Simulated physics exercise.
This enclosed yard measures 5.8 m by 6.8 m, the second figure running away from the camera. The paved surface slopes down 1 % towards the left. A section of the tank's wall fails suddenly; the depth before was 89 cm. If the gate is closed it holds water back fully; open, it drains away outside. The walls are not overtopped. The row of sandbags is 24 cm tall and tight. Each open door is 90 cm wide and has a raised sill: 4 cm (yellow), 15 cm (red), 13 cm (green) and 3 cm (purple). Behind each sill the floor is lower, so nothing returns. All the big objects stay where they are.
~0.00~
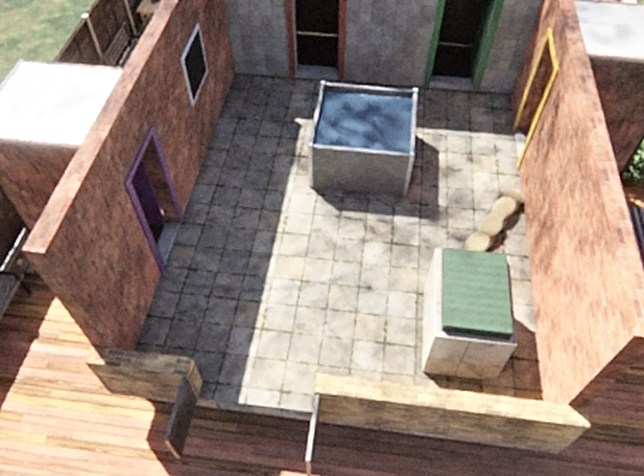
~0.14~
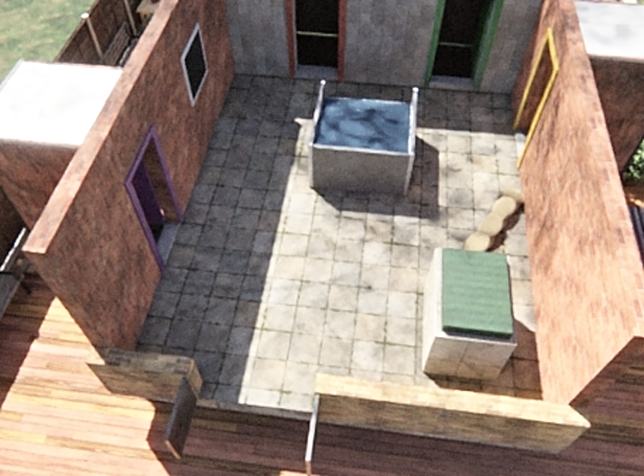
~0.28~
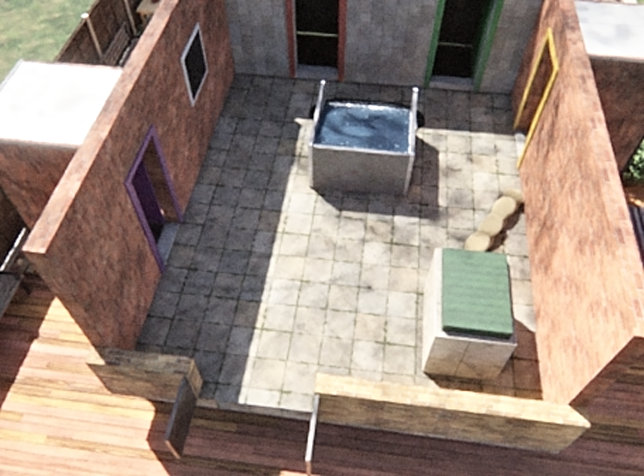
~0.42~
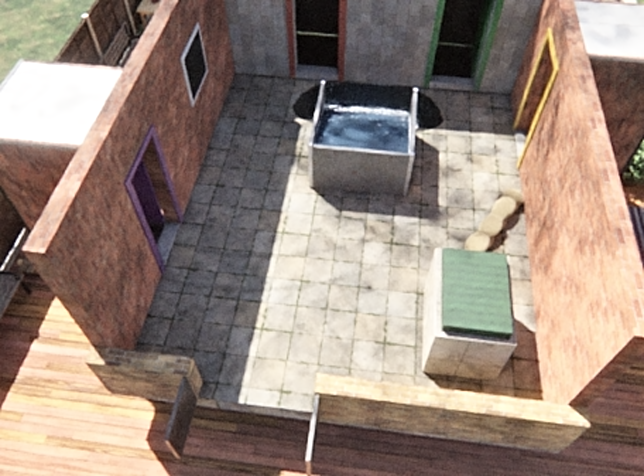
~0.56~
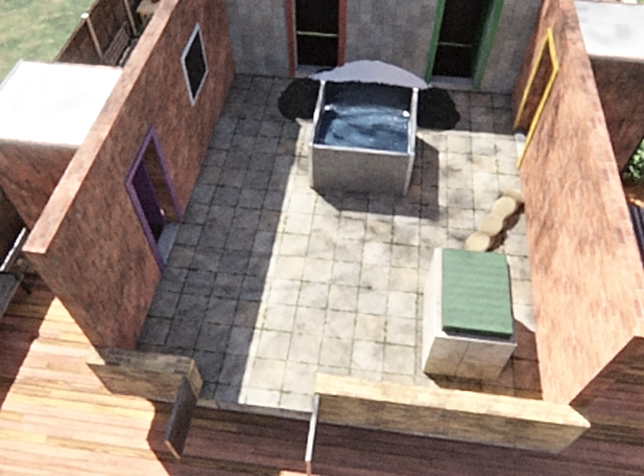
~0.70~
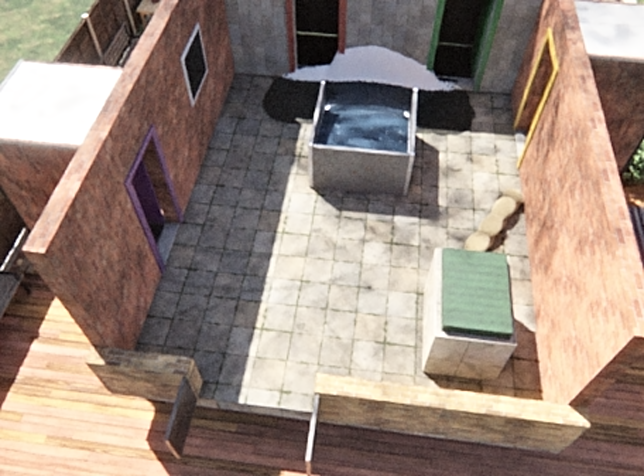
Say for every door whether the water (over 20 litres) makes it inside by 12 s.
Within that time: At the yellow door it goes over the limit; at the red door it exceeds the limit; at the green door it exceeds the limit; at the purple door it passes the limit.
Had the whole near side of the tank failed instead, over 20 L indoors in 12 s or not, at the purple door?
Then: Purple over.
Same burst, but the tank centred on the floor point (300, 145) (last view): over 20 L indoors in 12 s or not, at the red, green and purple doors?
Then: Red over, green not over, purple over.
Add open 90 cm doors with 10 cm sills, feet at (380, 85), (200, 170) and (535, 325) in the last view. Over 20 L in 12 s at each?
In that order: Above, not over, not over.
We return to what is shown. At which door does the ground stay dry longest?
Last comes the purple one.
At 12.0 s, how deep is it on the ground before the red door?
Some 4.0 cm.
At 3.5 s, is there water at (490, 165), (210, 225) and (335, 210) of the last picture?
In that order: Under water, under water, still dry.
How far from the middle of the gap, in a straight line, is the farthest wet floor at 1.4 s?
Roughly 3.2 m.
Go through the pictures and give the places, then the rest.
Still water, 89 cm deep, in the tank at (365, 121), in the first frame.
Water pours out on the tank's far side and has run 0.9 m, to a hidden place; typically 11 cm deep outside, 89 cm at the tank's back, in the second frame.
Water pours out on the tank's far side and has run 1.1 m, to (316, 110); typically 14 cm deep outside, 81 cm at the tank's back, in the third frame.
Water pours out on the tank's far side and has run 1.5 m, to (307, 95); typically 12 cm deep outside, 76 cm at the tank's back, in the fourth frame.
The front is at (302, 80), 2.0 m from the gap on the tank's far side; 4.3 m2 of floor is under water; 72 cm left at the back of the tank, in the fifth frame.
Water pours out on the tank's far side and has run 2.4 m, to (280, 76); typically 11 cm deep outside, 65 cm at the tank's back, in the sixth frame.
After 1.4 s water covers 15 % of the floor and is deepest (52 cm) near (371, 87); yellow door not reached, red door 33 cm at the sill, 61 L in, green door 23 cm at the sill, 11 L in, purple door not reached.
After 2.2 s water covers 30 % of the floor and is deepest (42 cm) near (234, 77); yellow door 14 cm at the sill, 4 L in, red door 23 cm at the sill, 124 L in, green door 17 cm at the sill, 32 L in, purple door not reached.
After 3.5 s water covers 55 % of the floor and is deepest (27 cm) near (513, 197); yellow door 11 cm at the sill, 51 L in, red door 13 cm at the sill, 142 L in, green door 13 cm at the sill, 38 L in, purple door 4 cm at the sill, 0 L in.
After 7.0 s water covers 85 % of the floor and is deepest (14 cm) near (153, 374); yellow door 5 cm at the sill, 85 L in, red door 7 cm at the sill, 142 L in, green door 5 cm at the sill, 42 L in, purple door 3 cm at the sill, 1 L in.
After 12.0 s water covers 90 % of the floor and is deepest (8 cm) near (176, 239); yellow door 1 cm at the sill, 86 L in, red door 4 cm at the sill, 142 L in, green door 3 cm at the sill, 42 L in, purple door 7 cm at the sill, 51 L in.
